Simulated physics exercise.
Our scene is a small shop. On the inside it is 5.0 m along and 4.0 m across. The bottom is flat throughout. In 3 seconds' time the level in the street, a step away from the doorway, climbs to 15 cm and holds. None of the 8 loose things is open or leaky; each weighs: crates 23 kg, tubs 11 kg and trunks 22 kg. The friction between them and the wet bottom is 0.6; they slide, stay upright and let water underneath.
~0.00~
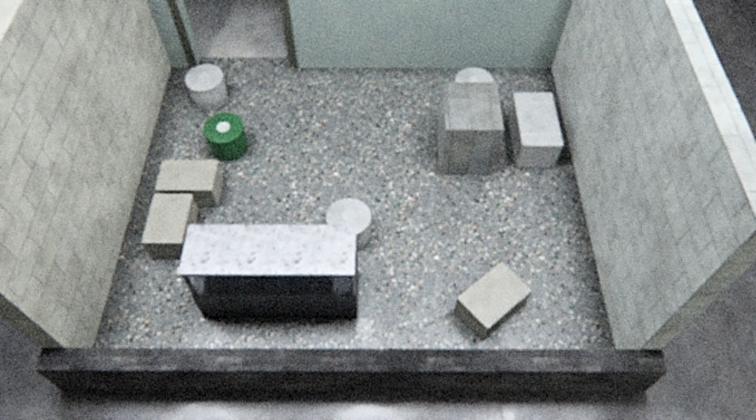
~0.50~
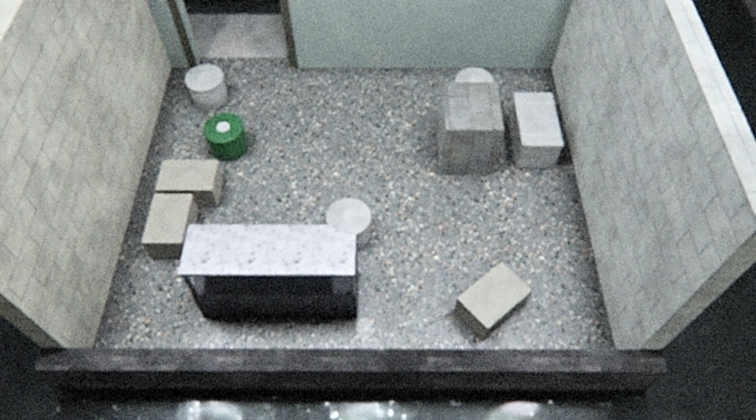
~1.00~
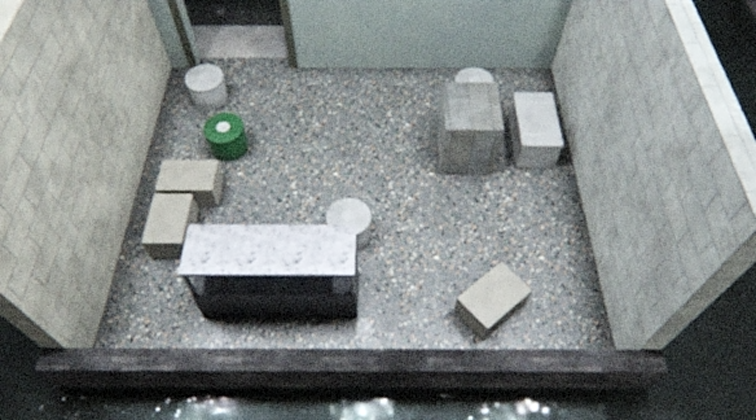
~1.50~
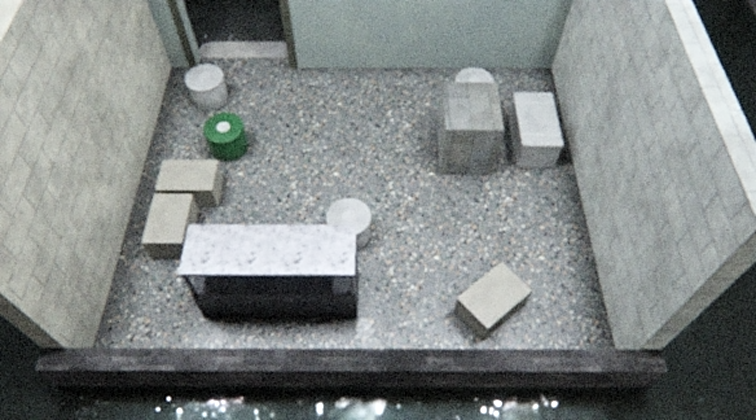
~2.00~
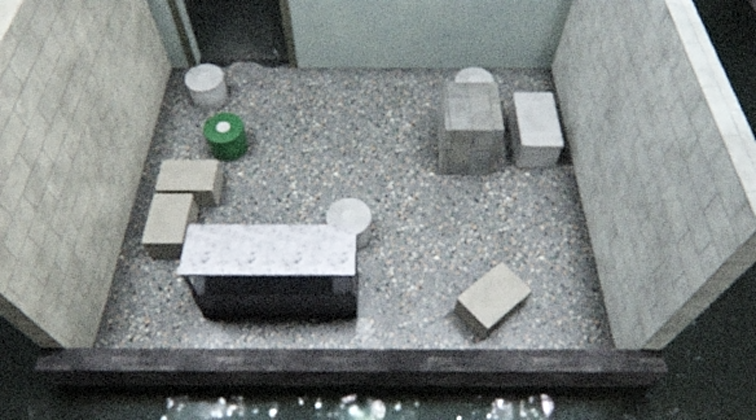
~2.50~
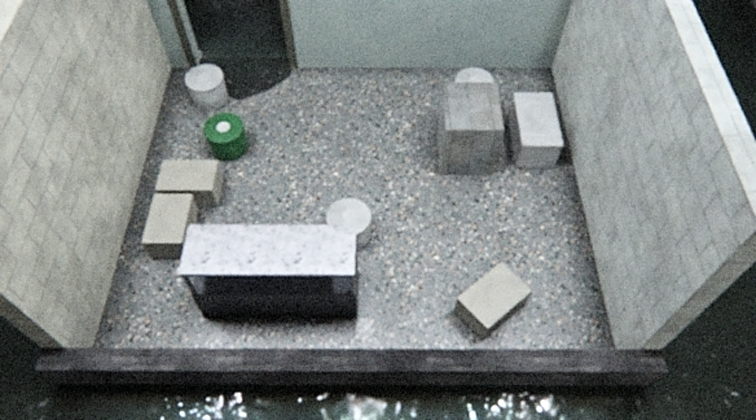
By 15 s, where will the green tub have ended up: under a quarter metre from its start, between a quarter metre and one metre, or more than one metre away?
It ends up more than one metre from where it began.
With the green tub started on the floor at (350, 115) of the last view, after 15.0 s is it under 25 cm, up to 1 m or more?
Looks like it hardly stirs.
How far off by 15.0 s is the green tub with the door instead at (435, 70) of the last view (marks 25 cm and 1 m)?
I'd expect the green tub to remain in place.
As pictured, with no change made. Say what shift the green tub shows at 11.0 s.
Shift: About 150 cm.
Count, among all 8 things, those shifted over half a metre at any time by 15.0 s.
The total is 3.
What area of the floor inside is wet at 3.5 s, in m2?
About 2.0 m2.
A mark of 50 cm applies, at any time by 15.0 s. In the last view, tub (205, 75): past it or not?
It is beyond that.
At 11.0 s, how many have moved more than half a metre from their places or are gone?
2.
After 3.5 s the green tub is near (223, 127), 0.0 m from its start, aground; 0 afloat.
After 6.8 s the green tub is near (250, 162), 0.6 m from its start, aground; 0 afloat.
After 11.0 s the green tub is near (285, 230), 1.6 m from its start, afloat; 1 afloat.
After 15.0 s the green tub is near (488, 211), 3.1 m from its start, afloat; 4 afloat.
